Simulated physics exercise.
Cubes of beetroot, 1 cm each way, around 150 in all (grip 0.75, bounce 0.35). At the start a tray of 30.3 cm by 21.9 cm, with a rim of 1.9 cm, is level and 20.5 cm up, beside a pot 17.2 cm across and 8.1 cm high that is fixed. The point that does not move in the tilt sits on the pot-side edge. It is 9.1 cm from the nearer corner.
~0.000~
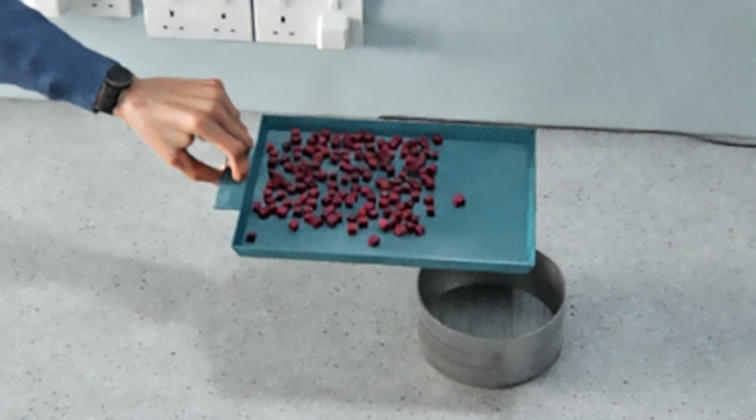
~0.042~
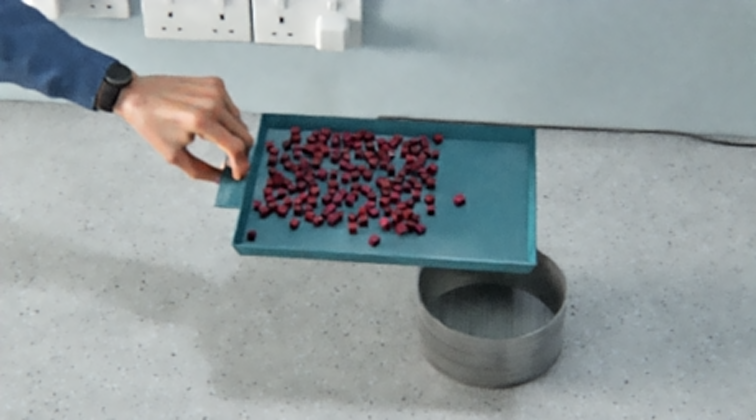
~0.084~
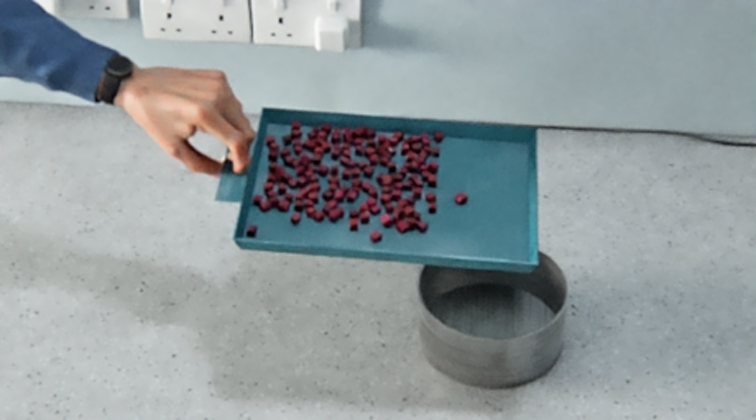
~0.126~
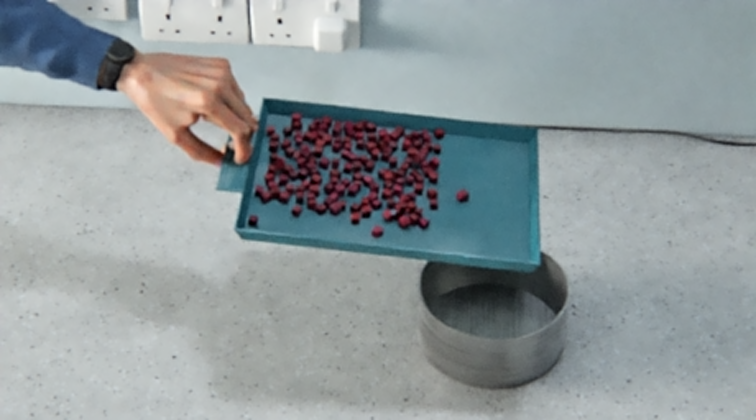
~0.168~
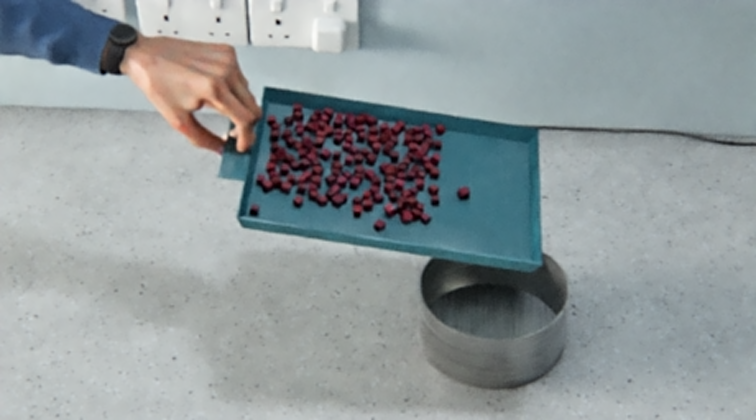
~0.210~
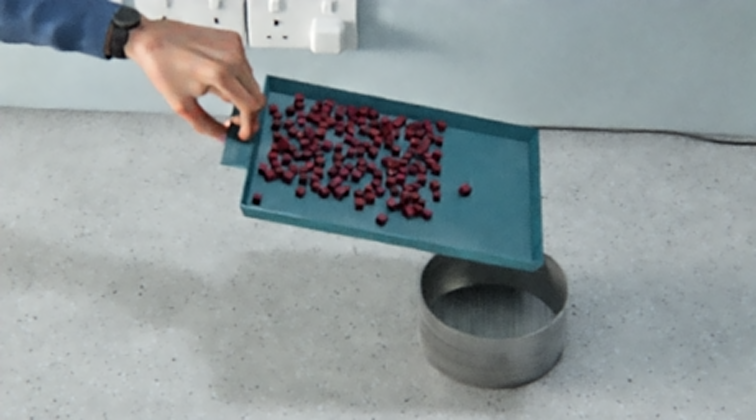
A hand with a dark watch and blue sleeve grips the left end of a teal tray above a speckled pale grey worktop, seen from above at an angle. Many small dark red cubes cover the tray's left and middle, with a round grey metal pot below right and white sockets behind. The hand slowly raises the left end, tilting the tray down rightward, while the cubes keep their places on it.
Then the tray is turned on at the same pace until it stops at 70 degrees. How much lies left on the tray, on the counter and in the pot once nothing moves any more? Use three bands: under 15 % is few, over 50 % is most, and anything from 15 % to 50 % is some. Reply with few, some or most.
Tray: Some, counter: Most, pot: Few.
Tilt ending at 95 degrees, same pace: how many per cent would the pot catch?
In that case some 10 per cent.
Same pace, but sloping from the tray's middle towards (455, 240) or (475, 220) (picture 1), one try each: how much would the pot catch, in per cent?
0 and 0 %.
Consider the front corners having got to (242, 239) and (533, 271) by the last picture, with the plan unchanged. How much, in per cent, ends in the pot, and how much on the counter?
The pot gets 0 and the counter 85.
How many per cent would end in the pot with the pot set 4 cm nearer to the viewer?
Around 5 per cent.
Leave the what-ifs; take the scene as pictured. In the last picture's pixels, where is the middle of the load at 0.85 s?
Approx. (533, 174).
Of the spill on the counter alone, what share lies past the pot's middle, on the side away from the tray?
I reckon around 100 per cent.
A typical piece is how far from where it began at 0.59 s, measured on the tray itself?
About 1 cm.
Then, at 0.59 s, tilt 39 degrees; the tray holds 100 %, the pot 0 %.
After 0.85 s, tilt 59 degrees; the tray holds 85 %, the pot 0 %.
Then, at 1.21 s, tilt 70 degrees; the tray holds 25 %, the pot 0 %.
At rest (2.5 s), tray 25 %, counter 70 %, pot 5 %.
